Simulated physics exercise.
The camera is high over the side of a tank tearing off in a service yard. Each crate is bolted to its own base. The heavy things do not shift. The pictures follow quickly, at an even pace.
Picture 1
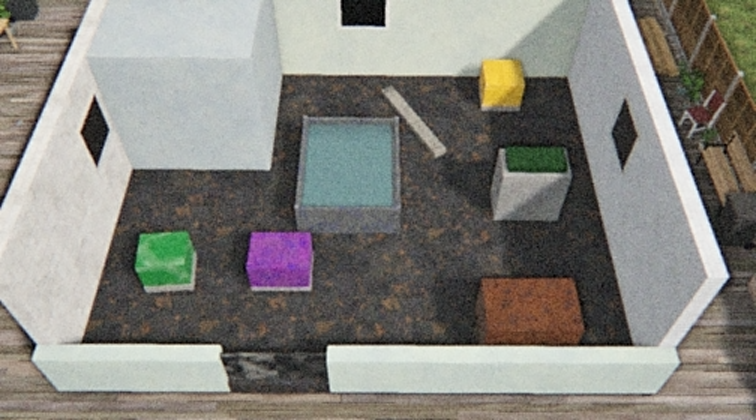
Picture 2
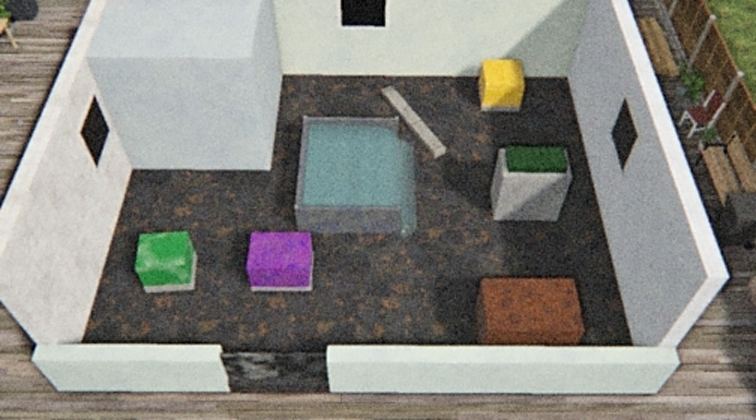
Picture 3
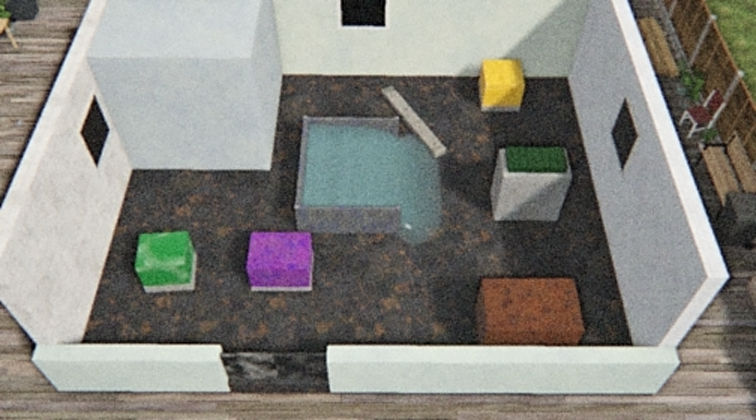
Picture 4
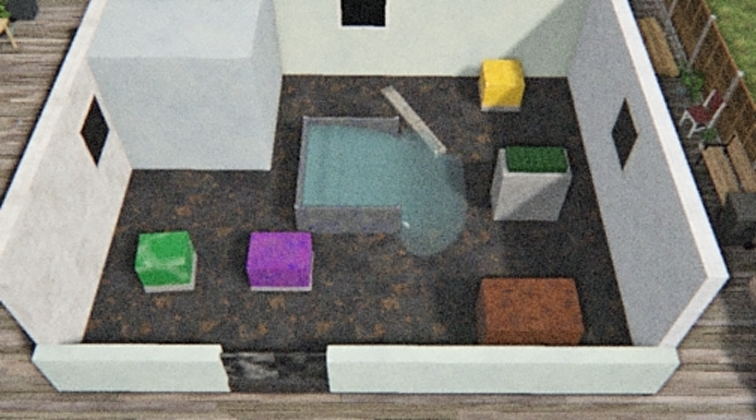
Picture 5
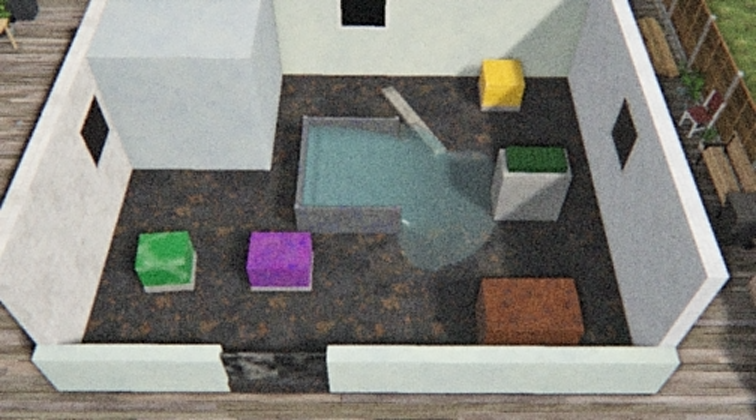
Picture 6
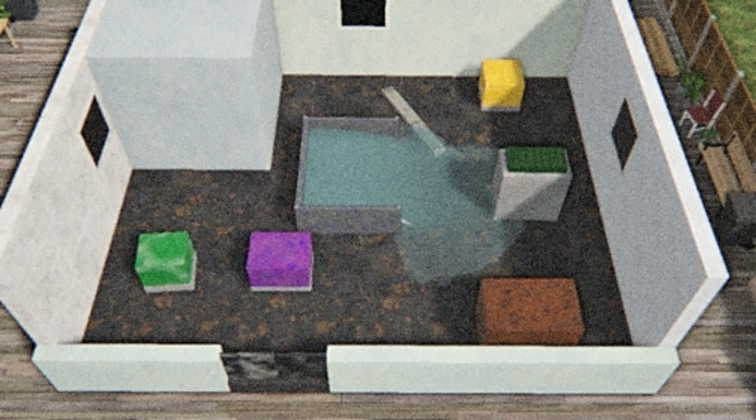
To begin with, an open tank of blue-green water sits still among coloured blocks in a walled yard. Water then pours out through its right side and fans across the dark floor, passing the lower end of a pale plank and spreading around the grey, green-topped block while the blocks stay put.
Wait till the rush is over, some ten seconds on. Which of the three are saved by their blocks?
The green crate keeps dry; the purple crate keeps dry; the yellow crate is soaked.
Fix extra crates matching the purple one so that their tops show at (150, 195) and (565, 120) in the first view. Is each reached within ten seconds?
In turn: Stays dry, is soaked.
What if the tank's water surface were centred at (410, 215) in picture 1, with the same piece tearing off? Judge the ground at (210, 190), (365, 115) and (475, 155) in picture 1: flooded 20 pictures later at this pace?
As listed: Dry, no water, wet.
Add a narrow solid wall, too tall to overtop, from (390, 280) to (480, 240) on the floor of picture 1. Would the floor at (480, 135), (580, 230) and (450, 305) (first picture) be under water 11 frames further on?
One after the other: Wet, under water, clear.
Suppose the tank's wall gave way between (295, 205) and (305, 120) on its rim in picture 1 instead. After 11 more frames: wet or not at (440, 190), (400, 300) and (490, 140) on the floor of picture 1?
In that order: Free of water, free of water, clear.
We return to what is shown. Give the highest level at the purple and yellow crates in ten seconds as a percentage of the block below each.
In turn 60 and 120 per cent.
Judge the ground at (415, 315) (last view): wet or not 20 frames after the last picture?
There: Wet.
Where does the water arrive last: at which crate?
That is the one in green.
A moment on, water covers 30 % of the floor; the green crate not reached, the purple crate not reached, the yellow crate not reached.
Next, water covers 40 % of the floor; the green crate not reached, the purple crate not reached, the yellow crate water round its plinth.
Then, water covers 45 % of the floor; the green crate not reached, the purple crate not reached, the yellow crate water round its plinth.
Later, water covers 65 % of the floor; the green crate not reached, the purple crate water round its plinth, the yellow crate water round its plinth.
In the end, water covers 85 % of the floor; the green crate stayed above the water, the purple crate stayed above the water, the yellow crate was topped.
